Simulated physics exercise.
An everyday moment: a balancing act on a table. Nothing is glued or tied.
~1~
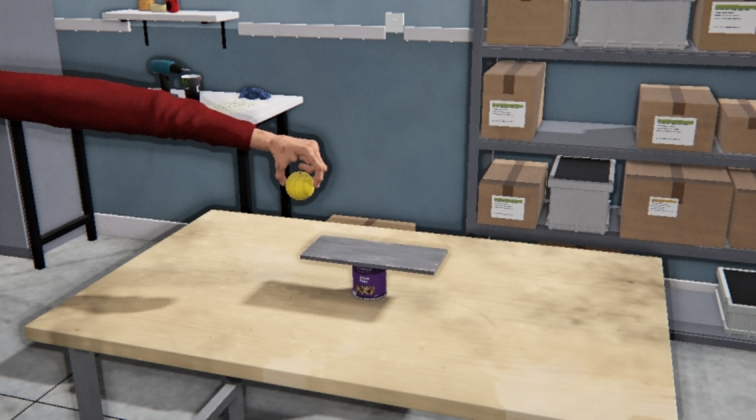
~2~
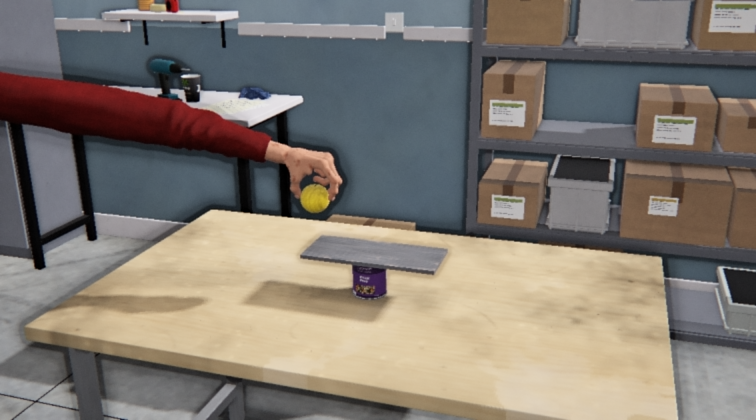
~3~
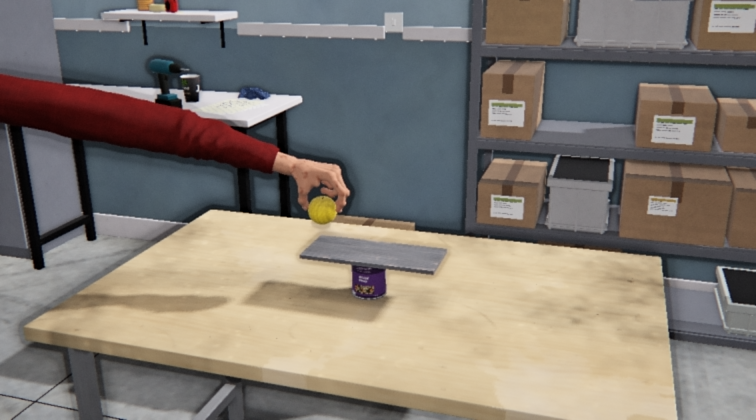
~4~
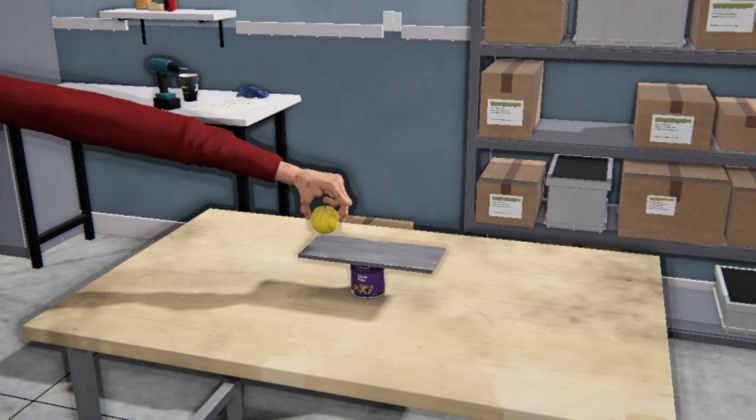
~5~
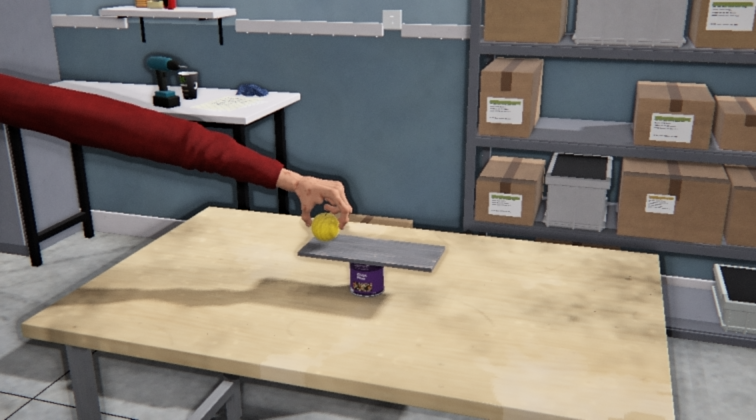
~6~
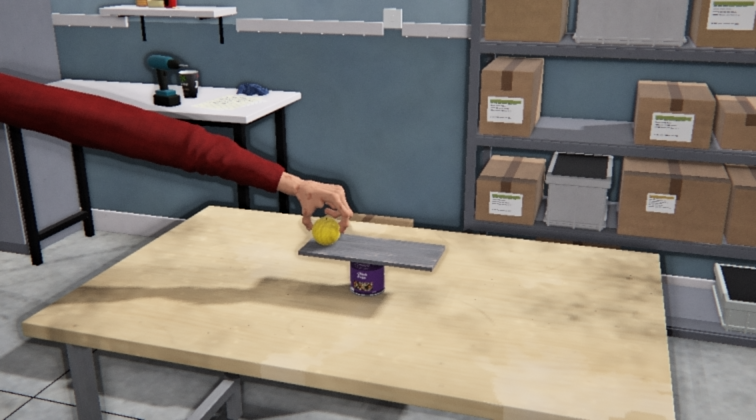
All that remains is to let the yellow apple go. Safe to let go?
Here the stack stays up.
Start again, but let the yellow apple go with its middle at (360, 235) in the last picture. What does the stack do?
Then it keeps its balance.
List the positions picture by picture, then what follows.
In the first picture, on its way; yellow apple (300, 186); purple tin (370, 275).
In the second picture, on its way; yellow apple (315, 199); purple tin (370, 274).
In the third picture, on its way; yellow apple (323, 210); purple tin (369, 274).
In the fourth picture, on its way; yellow apple (325, 220); purple tin (368, 273).
In the fifth picture, on its way; yellow apple (326, 227); purple tin (367, 272).
In the sixth picture, in place under the hand; yellow apple (326, 231); purple tin (367, 271).
Then, 0.90 s on from there, no change.
Then, 1.70 s on from there, things are still on the move.
In the end, all 3 unmoved. At the end, from the last picture's camera, yellow apple near (325, 231). The stack keeps its balance.
